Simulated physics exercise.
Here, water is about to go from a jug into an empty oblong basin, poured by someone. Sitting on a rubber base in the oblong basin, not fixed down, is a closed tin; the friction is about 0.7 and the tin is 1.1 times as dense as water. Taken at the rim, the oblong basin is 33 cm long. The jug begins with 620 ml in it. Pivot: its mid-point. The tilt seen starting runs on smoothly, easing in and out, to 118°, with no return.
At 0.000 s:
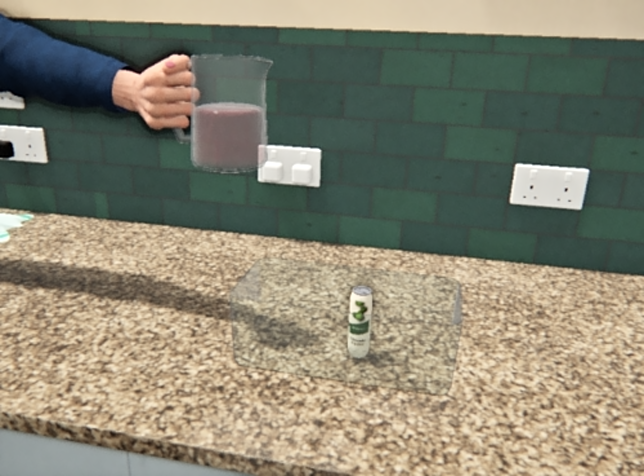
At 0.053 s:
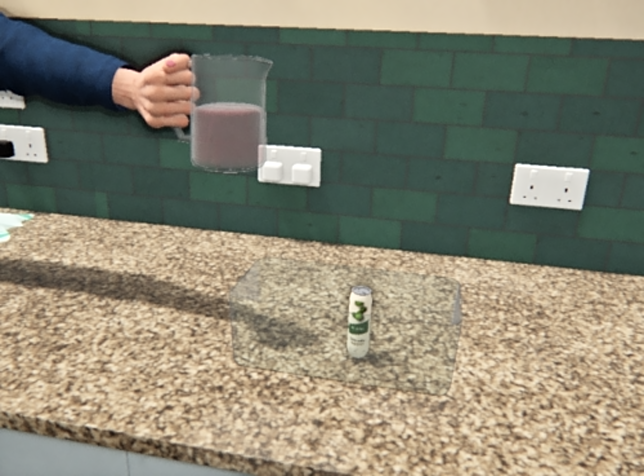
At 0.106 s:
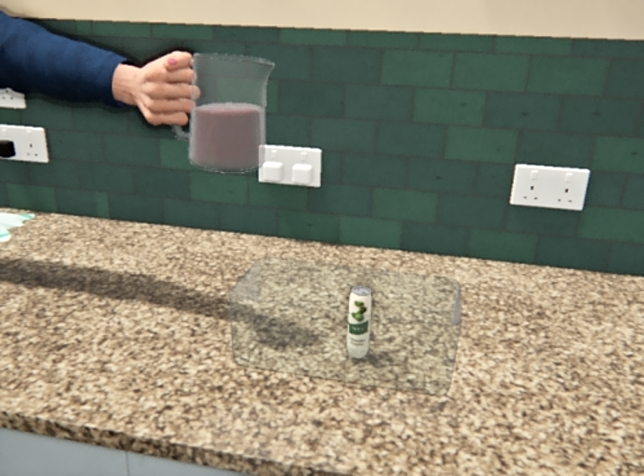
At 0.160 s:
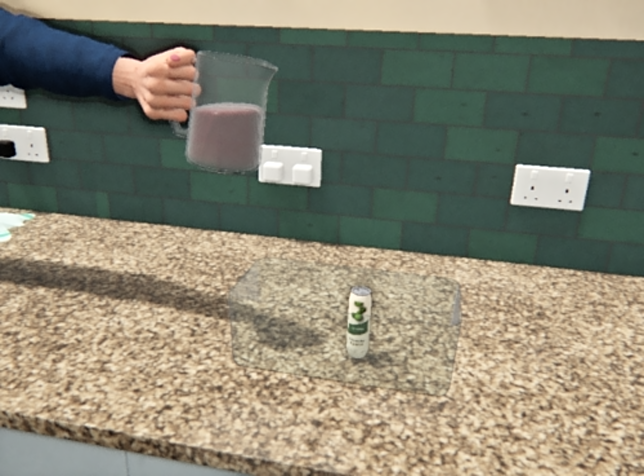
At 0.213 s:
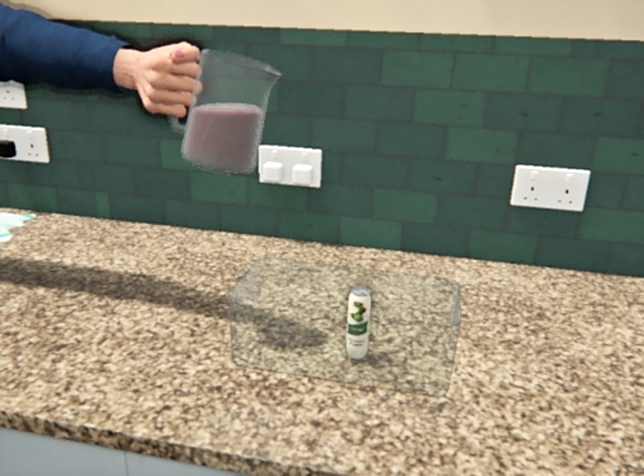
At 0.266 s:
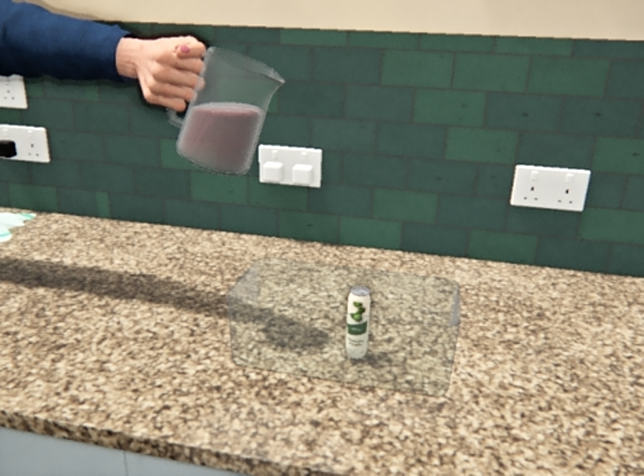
A hand held a clear jug of pinkish liquid above a speckled counter, where a small closed tin stood in an empty clear basin, and then smoothly tilted the jug to the right.
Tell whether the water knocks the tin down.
It is tipped over.
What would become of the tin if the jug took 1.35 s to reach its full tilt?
Outcome - the tin ends up overturned.
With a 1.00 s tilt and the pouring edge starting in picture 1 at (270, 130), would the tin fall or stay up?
It does not tip.
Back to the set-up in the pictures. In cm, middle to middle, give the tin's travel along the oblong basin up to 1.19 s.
The tin has gone some 4 cm.
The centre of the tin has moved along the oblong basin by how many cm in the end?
Net tin displacement: Roughly 8.5 cm.
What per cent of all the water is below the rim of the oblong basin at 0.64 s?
Near 0 in a hundred.
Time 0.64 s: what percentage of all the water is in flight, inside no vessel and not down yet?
About 6 per cent.
Then, 0.64 s in, the tilt is 83° and 94 per cent is still to pour; the tin stands where it began.
Then, 0.91 s in, the tilt is 116° and 30 per cent is still to pour; the tin stands where it began.
Then, 1.19 s in, the tilt is 118° and 1 per cent is still to pour; the tin leans 20°.
Then, 1.50 s in, the tilt is 118° and 0 per cent is still to pour; the tin lies on its side.
Finally, the tin lies on its side.
